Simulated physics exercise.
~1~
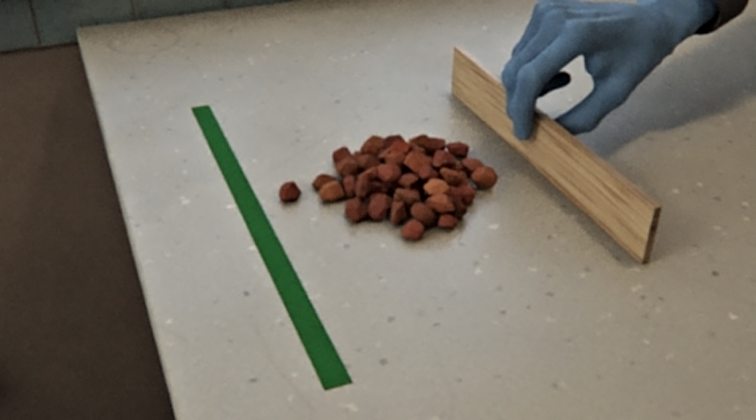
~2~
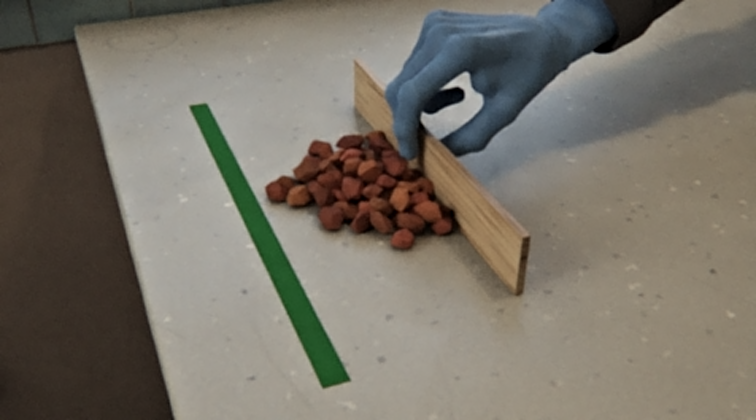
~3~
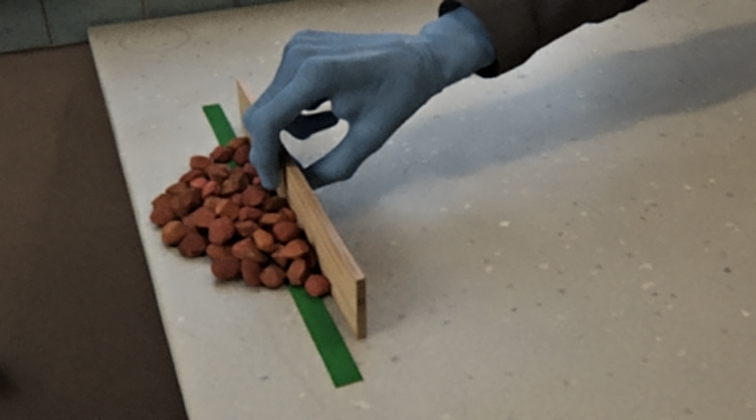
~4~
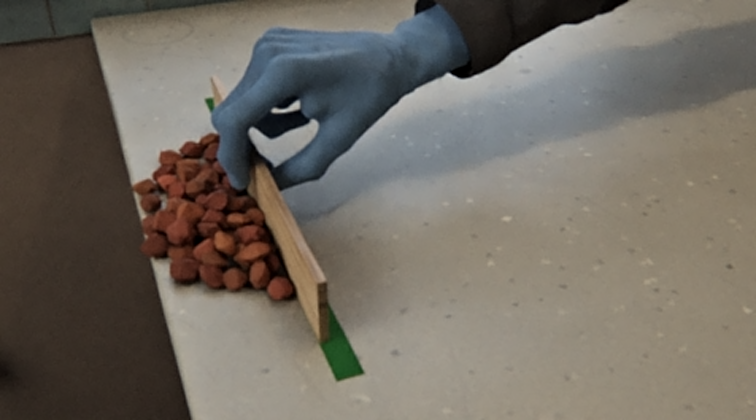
A blue-gloved hand holds a strip of pale wood upright on a speckled, light-coloured table, seen from above at an angle by a slightly swaying camera. To its left lies a heap of reddish-brown lumps, with a line of green tape beyond them near the table's left edge. The hand slides the strip left until it meets the heap and gathers in a stray lump. It keeps pushing, driving the lumps across the tape towards the edge. Finally the strip stands along the tape, the hand still gripping it, with the heap crowded at the edge and a little of it over.
